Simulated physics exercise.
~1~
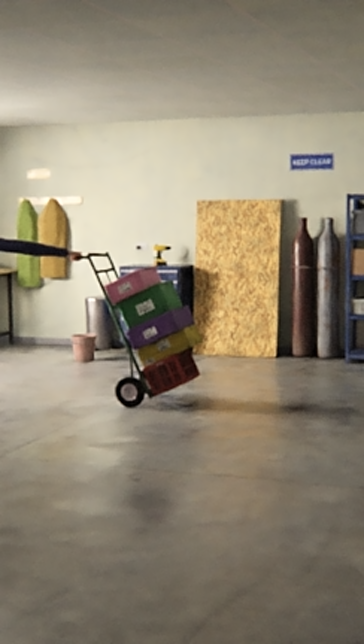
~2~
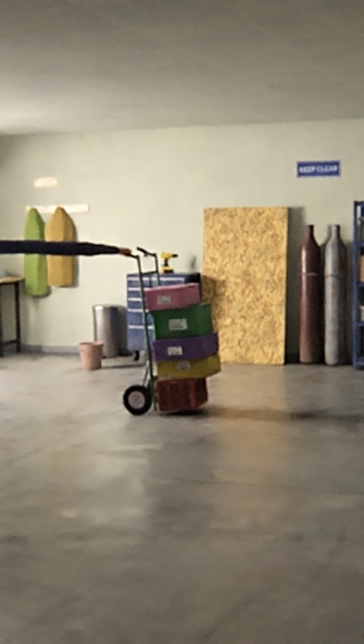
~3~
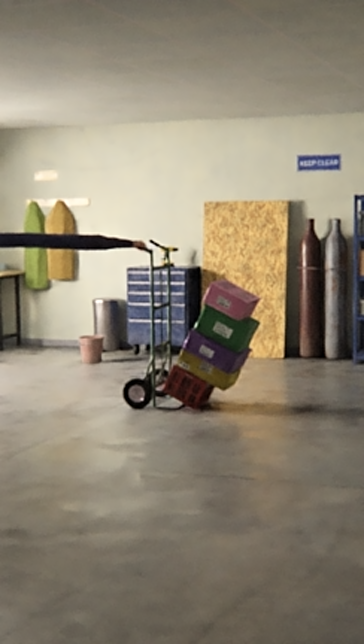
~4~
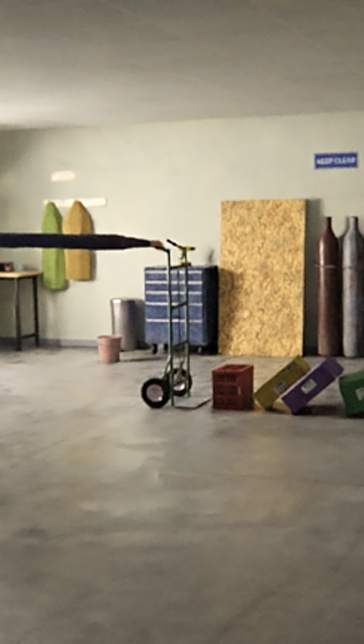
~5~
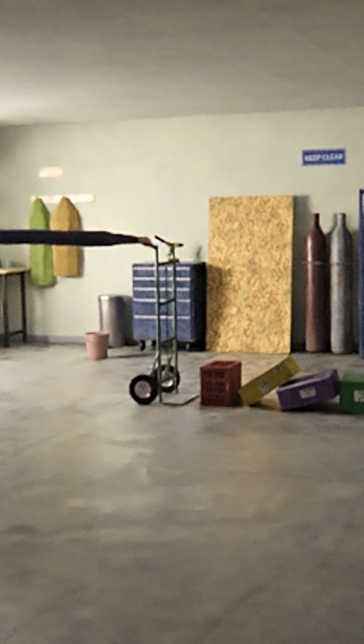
Loaded sack truck swinging upright under an outstretched arm, its stacked coloured boxes toppling right and ending scattered across the garage floor.
